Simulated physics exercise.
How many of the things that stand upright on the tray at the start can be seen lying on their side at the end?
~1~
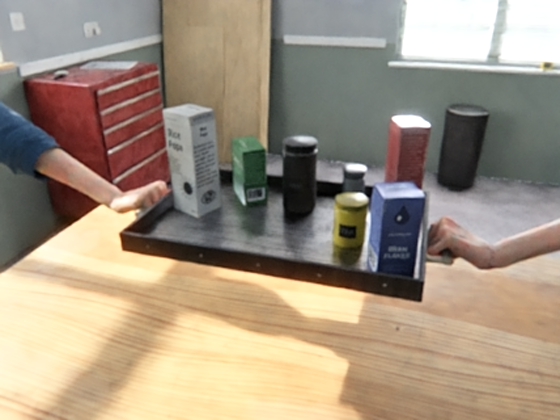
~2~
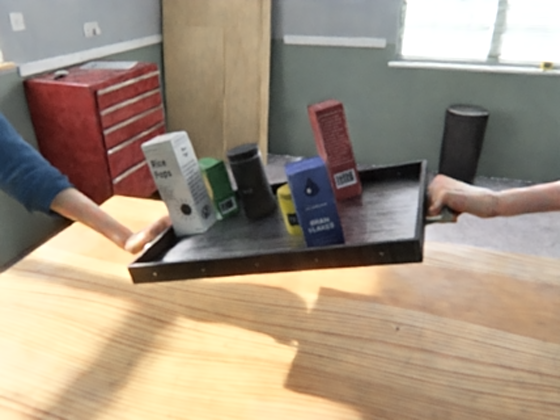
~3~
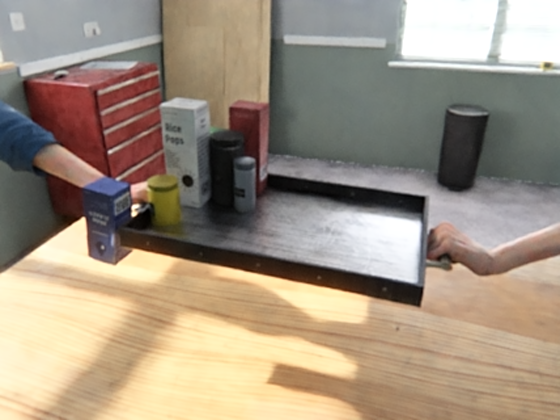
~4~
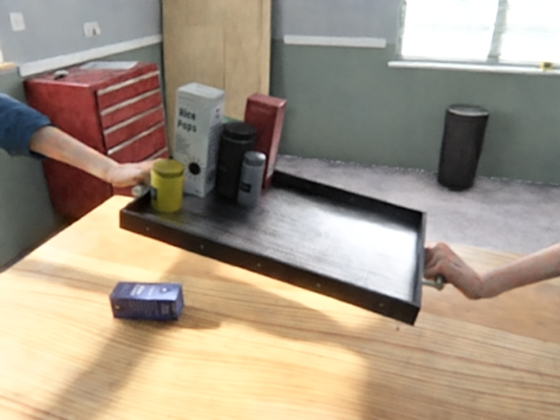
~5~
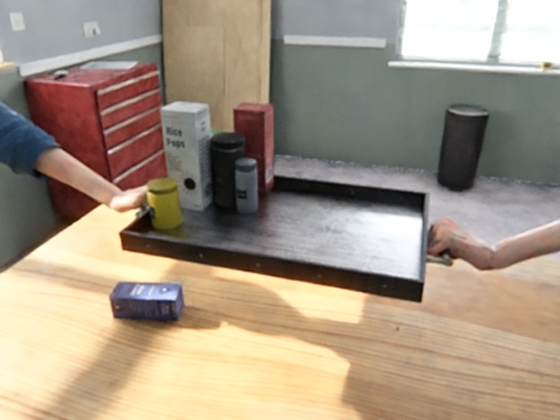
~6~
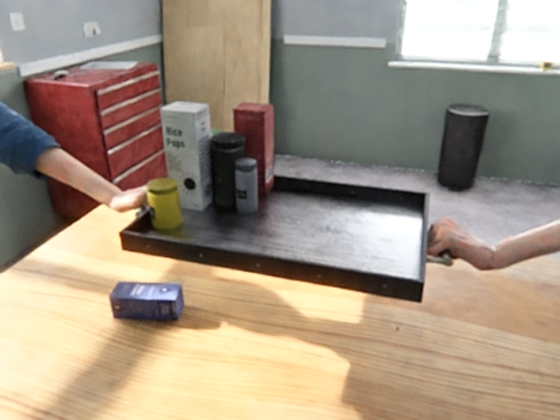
One of them, the blue carton, lies on its side on the table at the end.
